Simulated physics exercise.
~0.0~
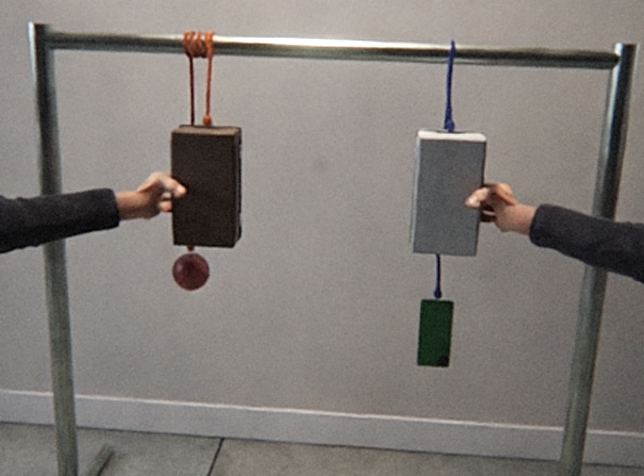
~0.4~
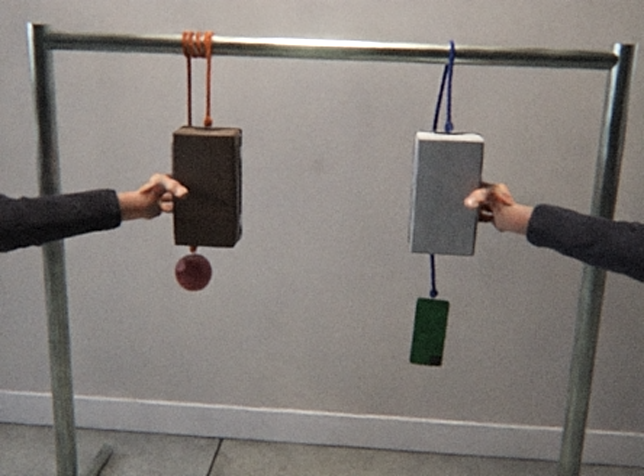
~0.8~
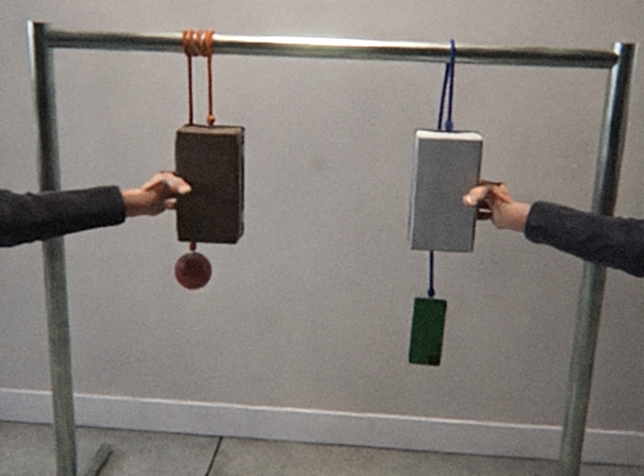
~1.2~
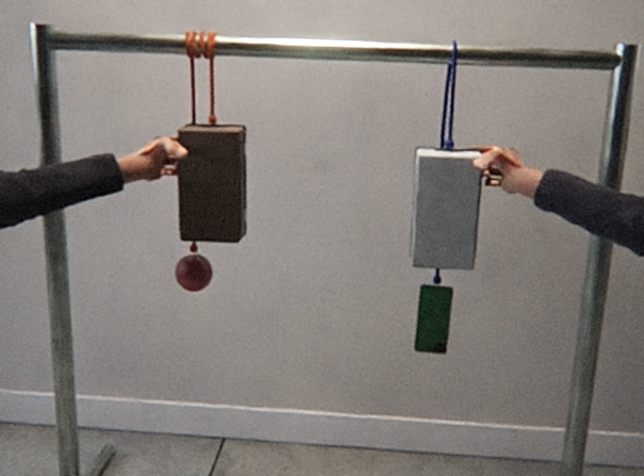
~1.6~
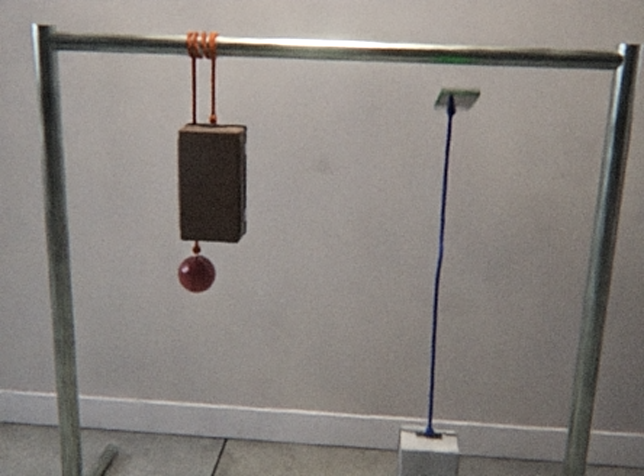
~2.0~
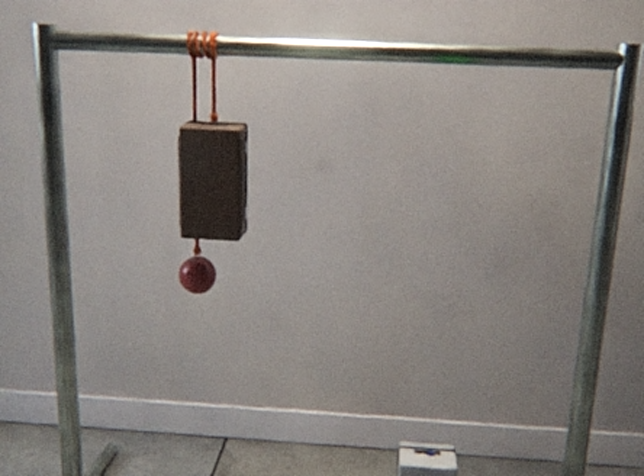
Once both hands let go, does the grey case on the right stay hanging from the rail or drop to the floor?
It drops to the floor, pulling its blue cord over the rail. The brown case on the left, with its orange cord wound around the rail, stays hanging.
